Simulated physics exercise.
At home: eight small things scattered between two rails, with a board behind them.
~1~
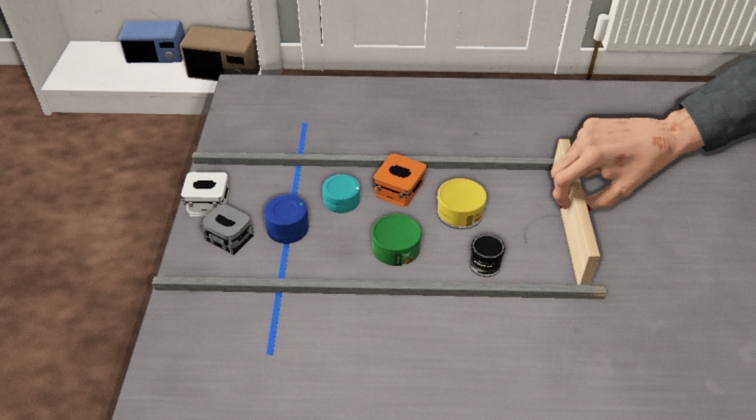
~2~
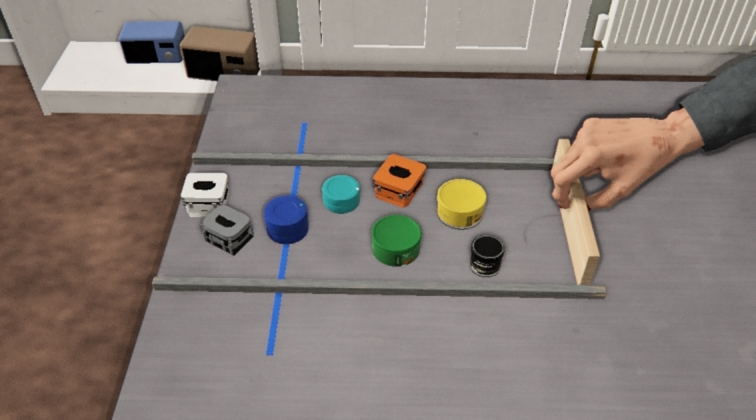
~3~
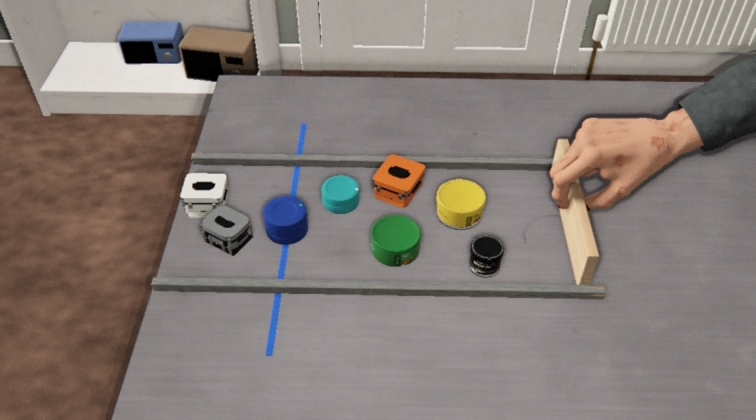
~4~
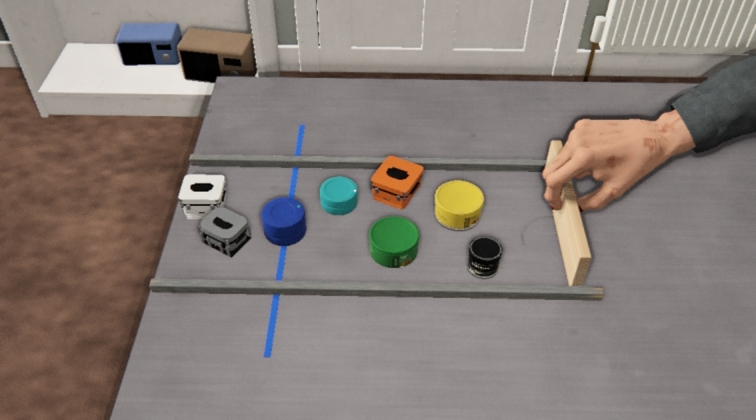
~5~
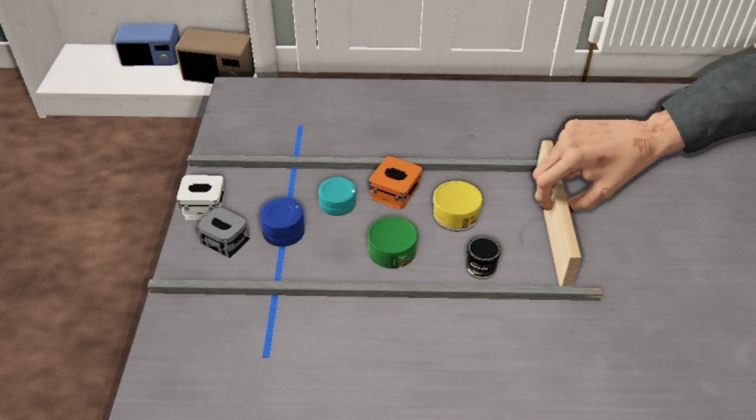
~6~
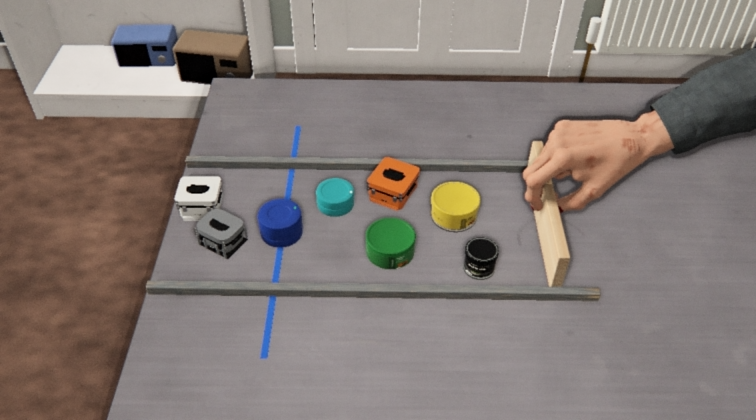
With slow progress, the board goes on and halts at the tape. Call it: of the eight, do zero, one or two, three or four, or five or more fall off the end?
Zero fall off.
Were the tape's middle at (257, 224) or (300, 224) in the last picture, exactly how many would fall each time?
Counts per try: 1; 0.
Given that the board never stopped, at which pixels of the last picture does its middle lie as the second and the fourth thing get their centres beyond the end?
(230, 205) and (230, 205).
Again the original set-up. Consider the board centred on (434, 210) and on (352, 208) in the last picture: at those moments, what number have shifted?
In order, the tallies are 4 and 6.
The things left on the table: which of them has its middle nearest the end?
Foremost: The white case.
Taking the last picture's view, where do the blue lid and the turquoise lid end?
First at (219, 217); second at (228, 191).
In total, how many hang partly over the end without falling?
So the number is 1.
Early on, none off yet; white case at rest near (200, 198); grey case at rest near (222, 233); blue lid at rest near (281, 223).
Finally, the number that fall off is zero.
